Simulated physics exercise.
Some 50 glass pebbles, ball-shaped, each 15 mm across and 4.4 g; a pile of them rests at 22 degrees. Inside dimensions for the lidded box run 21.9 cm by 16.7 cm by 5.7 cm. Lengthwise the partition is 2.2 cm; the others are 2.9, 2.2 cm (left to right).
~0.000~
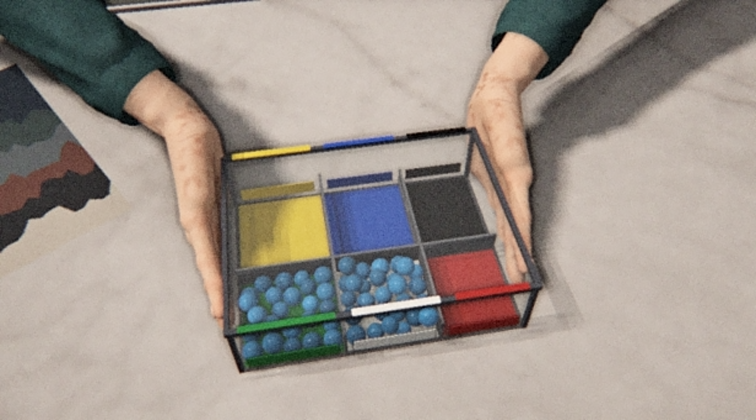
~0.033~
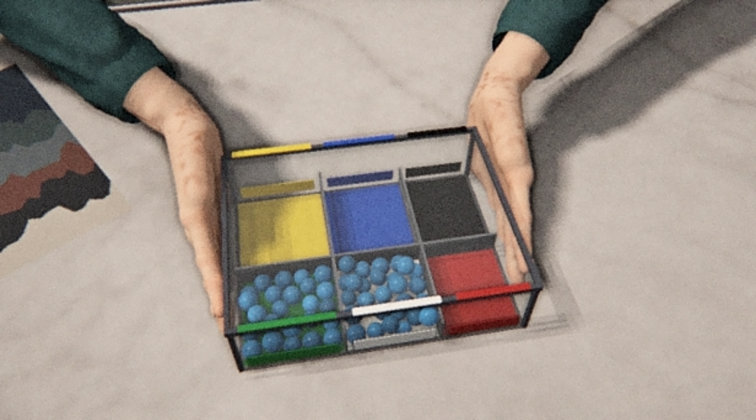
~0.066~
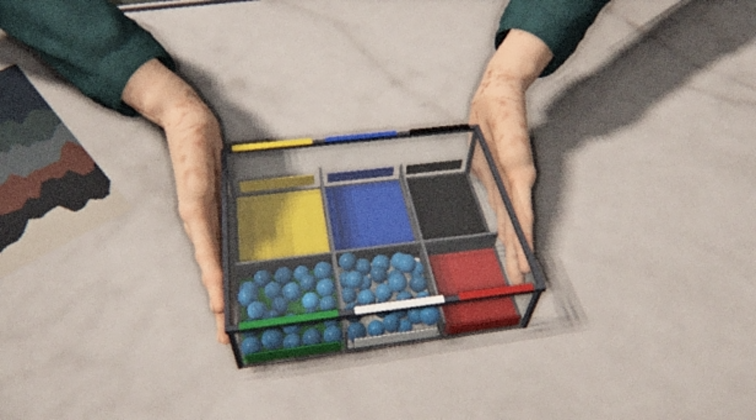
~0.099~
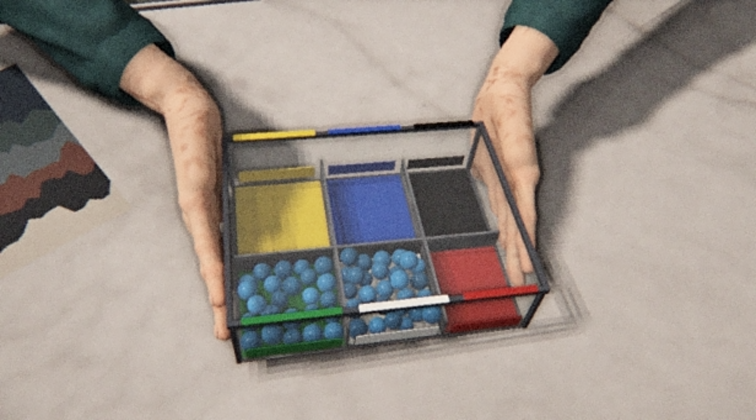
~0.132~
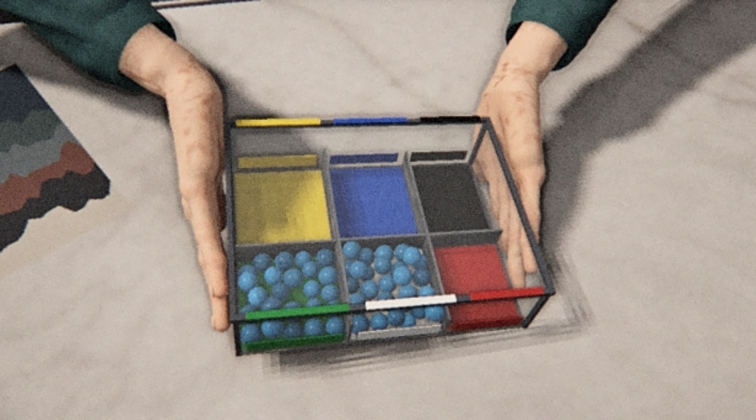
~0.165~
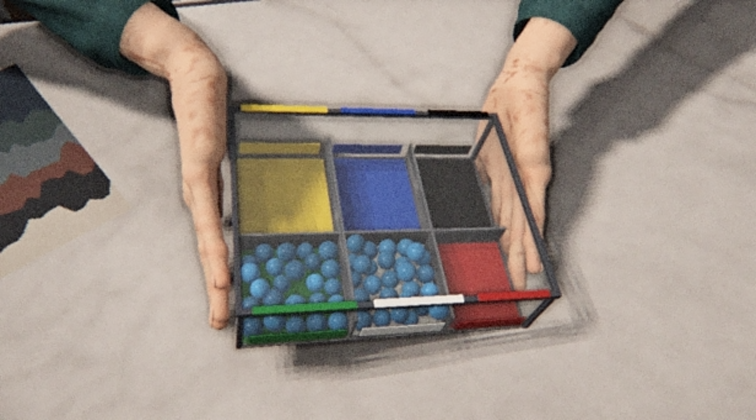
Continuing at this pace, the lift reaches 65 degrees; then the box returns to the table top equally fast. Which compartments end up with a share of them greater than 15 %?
Red compartment: Misses the mark; blue compartment: Misses the mark; green compartment: Passes the mark; yellow compartment: Misses the mark; white compartment: Passes the mark; black compartment: Misses the mark.
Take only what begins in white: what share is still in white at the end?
Some 90 percent.
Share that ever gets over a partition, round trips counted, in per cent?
Estimate: Near 10 %.
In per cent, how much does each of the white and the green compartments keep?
White 45 %, green 45 %.
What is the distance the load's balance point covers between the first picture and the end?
Around 1.5 centimetres.
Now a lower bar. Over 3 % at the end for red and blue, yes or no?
As for red, correct, and as for blue, not so.
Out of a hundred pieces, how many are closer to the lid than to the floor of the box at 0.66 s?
Around 10 %.
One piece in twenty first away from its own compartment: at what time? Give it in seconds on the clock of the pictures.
Reading: T about 0.65 s.
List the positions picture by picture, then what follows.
Box tilt 0 degrees, front corners at (229, 331) and (535, 285); green 50 %, white 50 %, in the first picture.
Box tilt 1 degrees, front corners at (230, 330) and (536, 285), in the second picture.
Box tilt 2 degrees, front corners at (231, 327) and (539, 286), in the third picture.
Box tilt 5 degrees, front corners at (233, 323) and (543, 287), lowest corner right front, in the fourth picture.
Box tilt 9 degrees, front corners at (237, 316) and (548, 290), lowest corner right front, in the fifth picture.
Box tilt 13 degrees, front corners at (242, 310) and (554, 293), lowest corner right front; green 50 %, white 50 %. The box's pace is about 130 degrees a second, in the sixth picture.
After 0.66 s, tilt 64 degrees; red 5 %, green 45 %, white 50 %.
After 0.98 s, tilt 28 degrees; red 10 %, green 45 %, white 45 %.
After 1.41 s, tilt 0 degrees; red 10 %, green 45 %, white 45 %.
In the end, at 2.4 s, red 10 %, blue 0 %, green 45 %, yellow 0 %, white 45 %, black 0 %.
